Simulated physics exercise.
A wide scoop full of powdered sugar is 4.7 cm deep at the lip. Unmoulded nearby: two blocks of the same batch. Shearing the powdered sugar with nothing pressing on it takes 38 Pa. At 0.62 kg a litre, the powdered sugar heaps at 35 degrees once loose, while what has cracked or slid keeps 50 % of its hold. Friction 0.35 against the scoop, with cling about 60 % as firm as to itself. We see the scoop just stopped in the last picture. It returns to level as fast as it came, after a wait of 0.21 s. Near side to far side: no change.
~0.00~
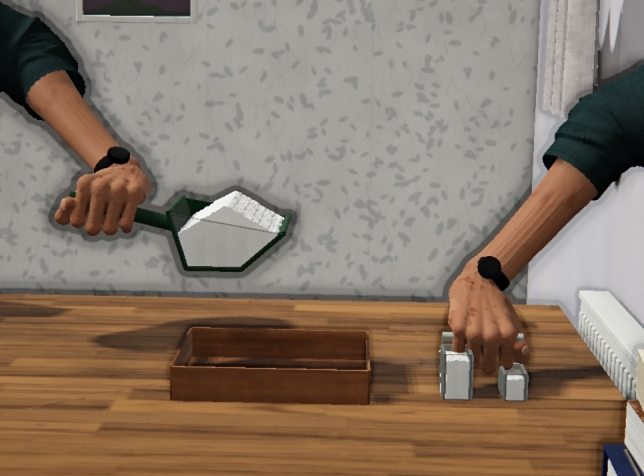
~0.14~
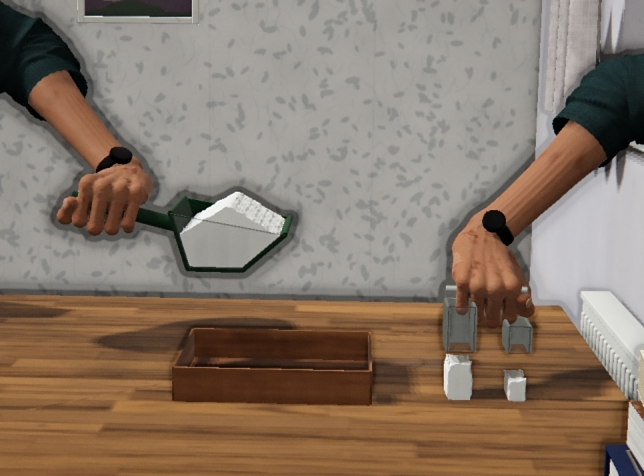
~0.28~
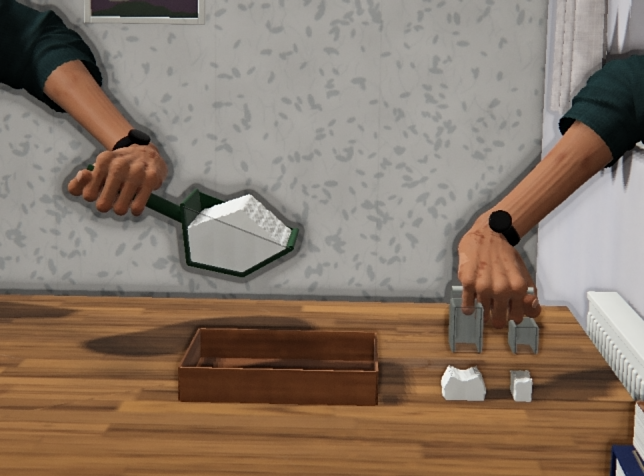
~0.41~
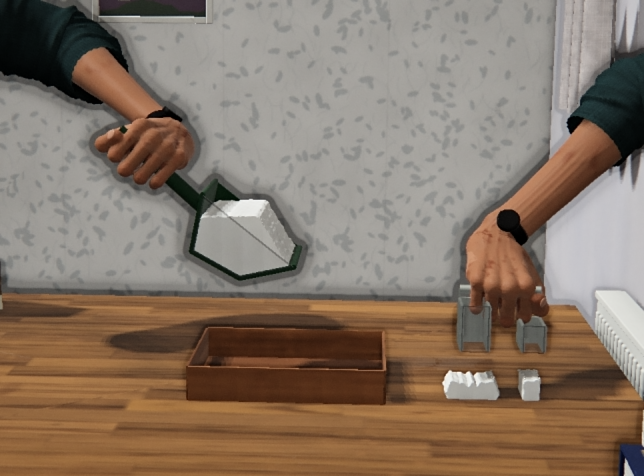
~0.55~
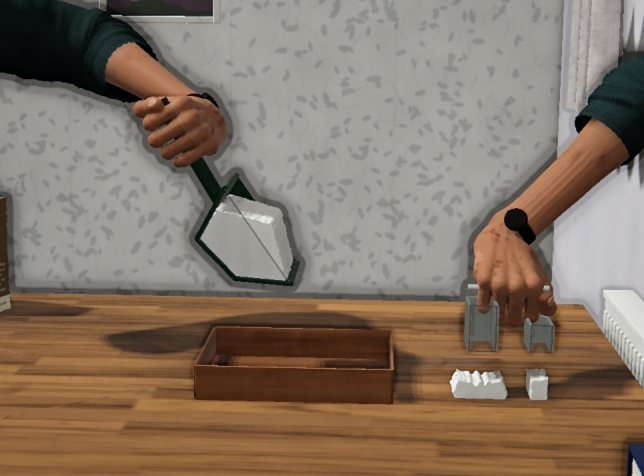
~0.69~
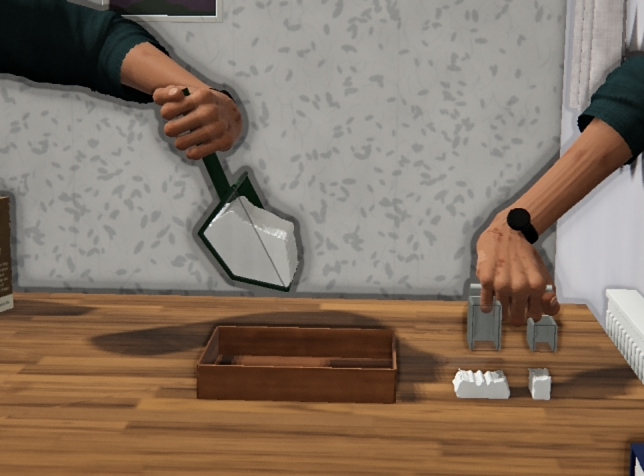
A hand on the right lifted two grey moulds off white blocks, and the taller block slumped into a low, jagged heap, while another hand steadily tilted a dark green scoop of white powder above a wooden box.
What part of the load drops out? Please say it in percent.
About 33 %.
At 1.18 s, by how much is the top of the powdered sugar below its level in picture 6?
The gap comes to about 3.0 centimetres.
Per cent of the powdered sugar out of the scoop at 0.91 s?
Some 25 per cent.
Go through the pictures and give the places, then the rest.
Lip at (281, 232), tilt 0 degrees; crest of the powdered sugar at (228, 206); block heights 5.3 cm, 2.9 cm (left to right), in the first picture.
Lip at (283, 233), tilt 0 degrees; crest of the powdered sugar at (230, 207); block heights 4.9 cm, 2.9 cm (left to right), in the second picture.
Lip at (290, 246), tilt 11 degrees; crest of the powdered sugar at (236, 210); block heights 3.3 cm, 2.9 cm (left to right), in the third picture.
Lip at (293, 265), tilt 29 degrees; crest of the powdered sugar at (251, 216); block heights 2.6 cm, 2.9 cm (left to right), in the fourth picture.
Lip at (291, 281), tilt 46 degrees; crest of the powdered sugar at (217, 211); block heights 2.5 cm, 2.9 cm (left to right), in the fifth picture.
Lip at (288, 287), tilt 54 degrees; crest of the powdered sugar at (233, 212); block heights 2.5 cm, 2.9 cm (left to right), in the sixth picture.
After 0.91 s, the scoop is at 53 degrees and 24 % has left it.
After 1.18 s, the scoop is at 29 degrees and 33 % has left it.
After 1.44 s, the scoop is at 1 degrees and 33 % has left it.
After 1.70 s, the scoop is at 0 degrees and 33 % has left it.
After 1.81 s, the scoop is at 0 degrees and 33 % has left it.
